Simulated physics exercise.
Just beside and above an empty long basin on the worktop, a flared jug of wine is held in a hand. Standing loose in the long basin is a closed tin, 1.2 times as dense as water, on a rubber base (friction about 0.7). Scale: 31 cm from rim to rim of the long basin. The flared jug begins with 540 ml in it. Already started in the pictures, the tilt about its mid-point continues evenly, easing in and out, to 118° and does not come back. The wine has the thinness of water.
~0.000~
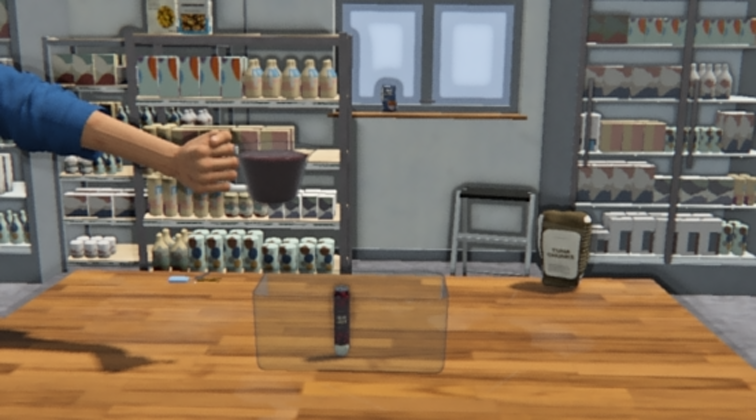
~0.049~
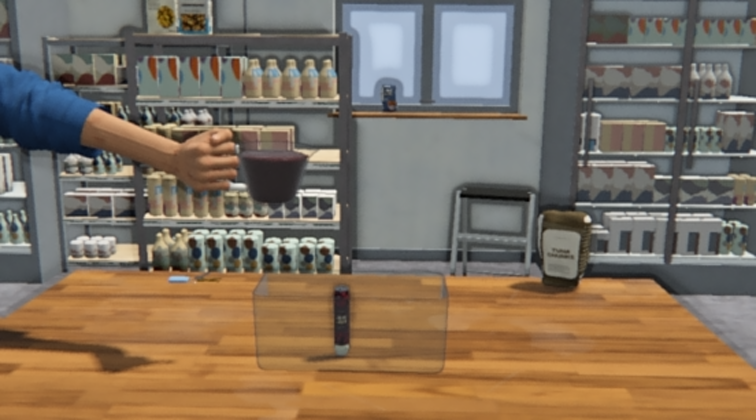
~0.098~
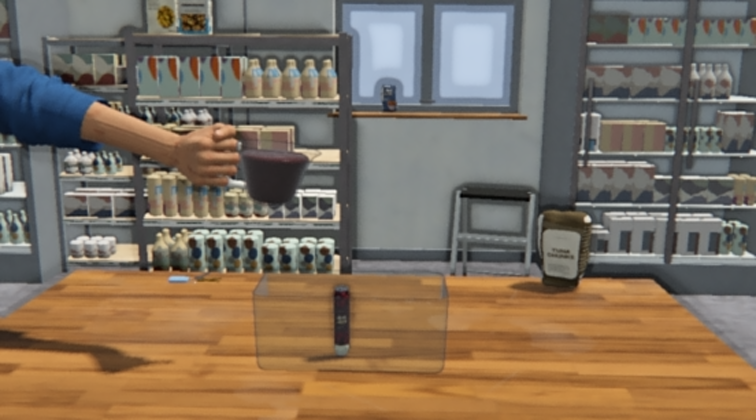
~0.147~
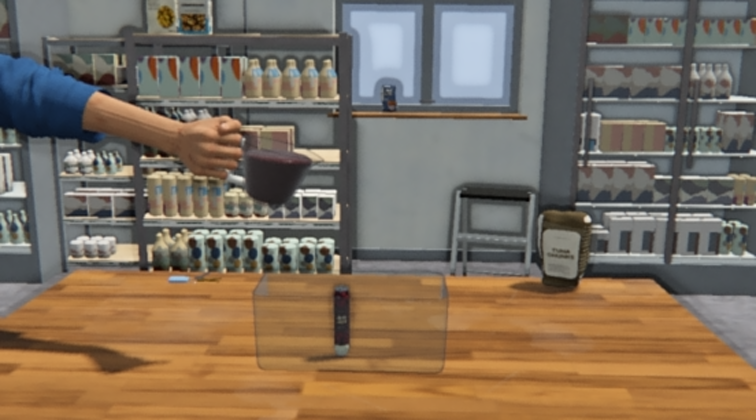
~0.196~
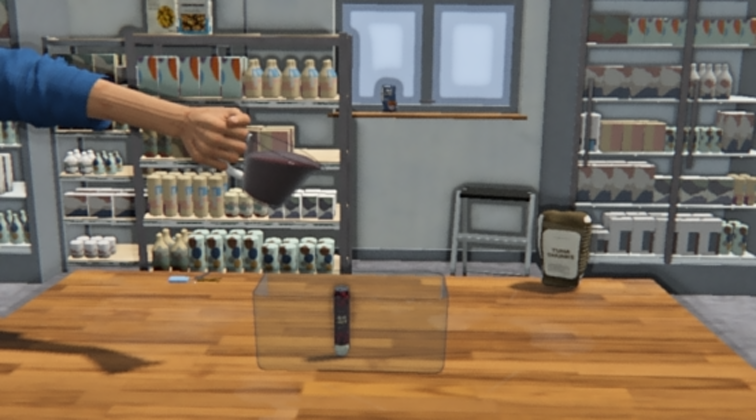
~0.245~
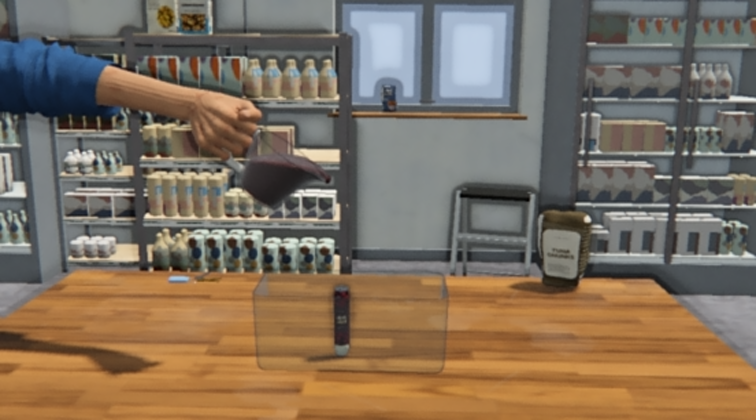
In a storeroom lined with stocked shelves, a hand in a blue sleeve holds a flared jug of dark liquid above a clear basin containing a narrow upright container, and steadily tilts the jug rightward toward its lip.
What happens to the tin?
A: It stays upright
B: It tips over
Answer: B.
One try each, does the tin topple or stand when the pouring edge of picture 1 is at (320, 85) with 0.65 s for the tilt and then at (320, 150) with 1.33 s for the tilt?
In the first try it remains standing; in the second it remains standing.
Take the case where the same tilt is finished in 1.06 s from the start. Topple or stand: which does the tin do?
Well, the tin simply holds firm.
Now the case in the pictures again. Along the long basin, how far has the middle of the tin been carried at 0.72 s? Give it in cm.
It has moved some 1 cm.
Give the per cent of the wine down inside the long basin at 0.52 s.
Near 40 in a hundred.
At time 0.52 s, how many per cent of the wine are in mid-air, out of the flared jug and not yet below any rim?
Around 40 in a hundred.
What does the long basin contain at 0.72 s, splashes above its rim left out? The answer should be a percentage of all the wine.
Around 94 parts in a hundred.
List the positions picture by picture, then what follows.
In the first picture, it leans 0°; its right rim is at (320, 148); the wine meets the walls at (239, 153) and (309, 154); the long basin's rim runs from (260, 283) to (446, 286); the tin's top is at (342, 291).
In the second picture, it leans 2°; its right rim is at (321, 149); the wine meets the walls at (240, 153) and (309, 156).
In the third picture, it leans 7°; its right rim is at (323, 153); the wine meets the walls at (242, 152) and (311, 157).
In the fourth picture, it leans 14°; its right rim is at (325, 160); the wine meets the walls at (245, 152) and (314, 159).
In the fifth picture, it leans 25°; its right rim is at (327, 170); the wine meets the walls at (248, 155) and (321, 164).
In the sixth picture, it leans 37°; its right rim is at (326, 181); the wine meets the walls at (248, 160) and (317, 170); 4 per cent is over the edge.
By 0.52 s the tilt is 106° and 20 per cent is still to pour; the tin stands where it began.
By 0.72 s the tilt is 118° and 0 per cent is still to pour; the tin leans 5°.
By 0.92 s the tilt is 118° and 0 per cent is still to pour; the tin leans 19°.
By 1.15 s the tilt is 118° and 0 per cent is still to pour; the tin lies on its side.
At rest the tin lies on its side.
